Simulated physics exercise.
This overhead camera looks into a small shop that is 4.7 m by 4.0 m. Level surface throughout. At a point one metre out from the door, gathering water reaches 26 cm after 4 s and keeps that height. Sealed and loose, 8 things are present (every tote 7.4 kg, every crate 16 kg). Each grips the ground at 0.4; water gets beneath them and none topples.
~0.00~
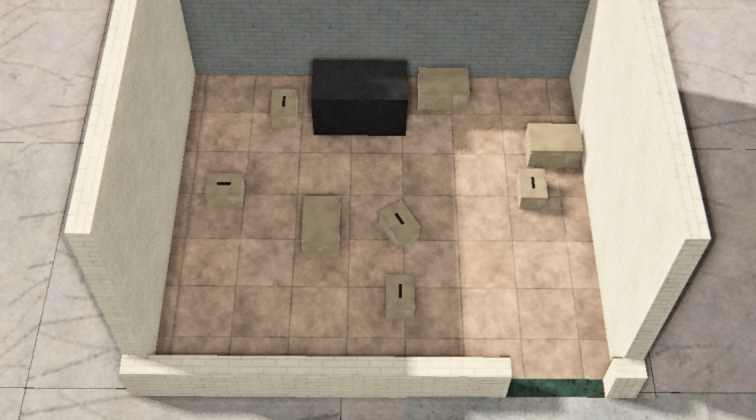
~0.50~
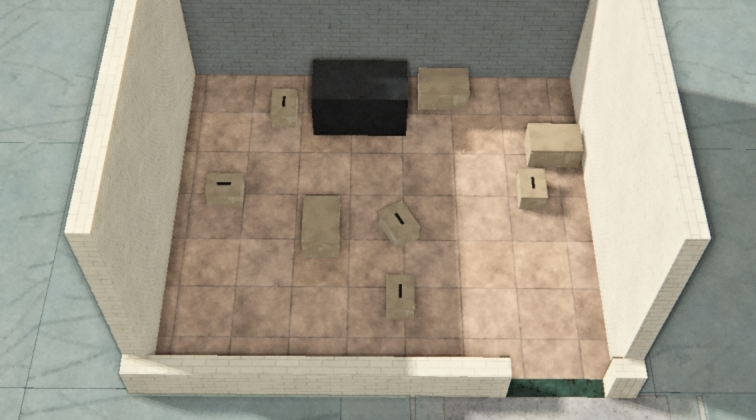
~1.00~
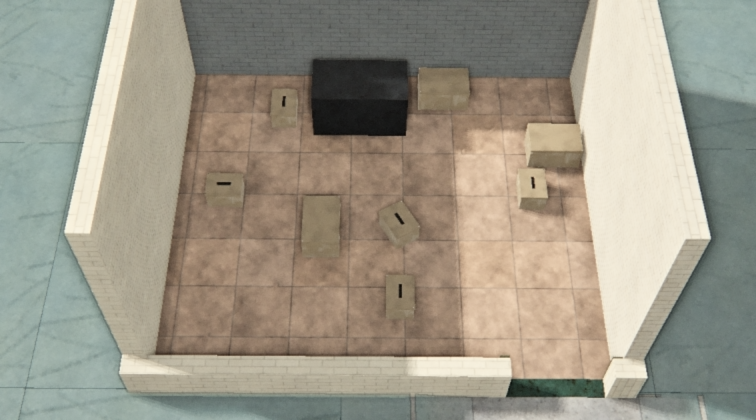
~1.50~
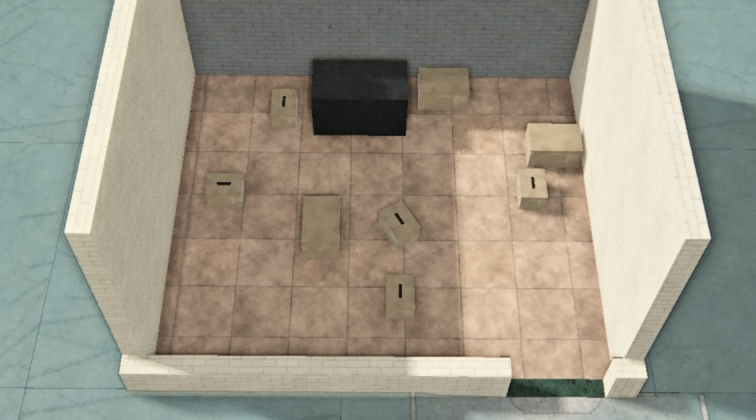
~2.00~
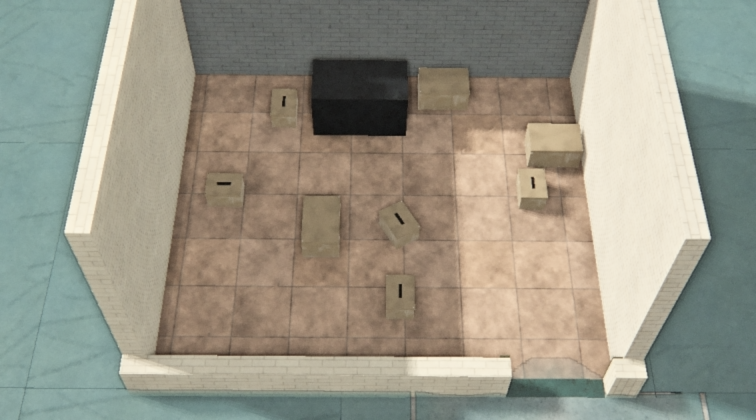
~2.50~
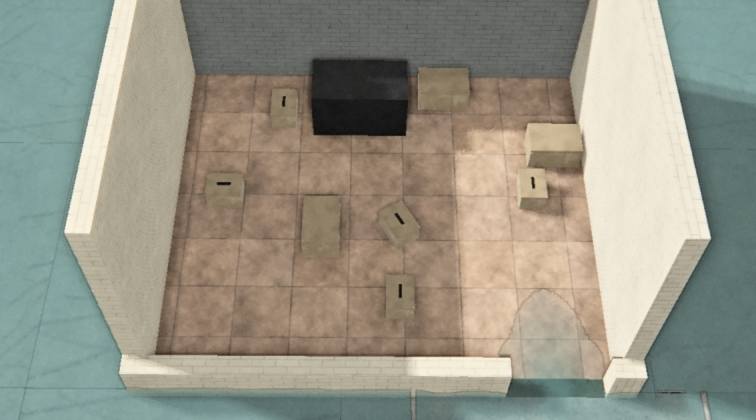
The clip opens on an overhead view of a small walled room with a tiled floor, a dark block and several tan boxes, with dry paving outside. Bluish water covers the paving around the walls, then enters through the doorway at lower right and spreads a short way inside, while the boxes stay still.
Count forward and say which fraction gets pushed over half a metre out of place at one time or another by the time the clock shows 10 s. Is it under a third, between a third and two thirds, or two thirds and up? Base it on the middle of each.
I'd predict that fewer than a third of the things get moved that far.
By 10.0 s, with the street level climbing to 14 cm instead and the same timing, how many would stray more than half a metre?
Then 2.
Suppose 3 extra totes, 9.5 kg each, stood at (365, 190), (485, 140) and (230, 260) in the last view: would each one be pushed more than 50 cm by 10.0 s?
First one crosses the line, second one crosses the line, third one stays inside the line.
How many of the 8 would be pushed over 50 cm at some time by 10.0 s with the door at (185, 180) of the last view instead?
Then the count would be 7.
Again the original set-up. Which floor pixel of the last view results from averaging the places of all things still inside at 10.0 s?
Averaged position, last view: Near pixel (345, 181).
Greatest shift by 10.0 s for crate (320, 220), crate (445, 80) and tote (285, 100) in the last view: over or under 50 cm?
Within, within, within.
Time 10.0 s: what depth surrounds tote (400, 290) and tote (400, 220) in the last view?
Depth approx. 2 cm / 8 cm.
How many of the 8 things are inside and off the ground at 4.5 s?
At that moment it comes to 0.
After 3.5 s 0 of 8 are over 50 cm from their spots; 0 afloat.
After 4.5 s 0 of 8 are over 50 cm from their spots; 0 afloat.
After 7.0 s 2 of 8 are over 50 cm from their spots; 3 afloat.
After 10.0 s 2 of 8 are over 50 cm from their spots, and 2 have been at some point; 4 afloat.
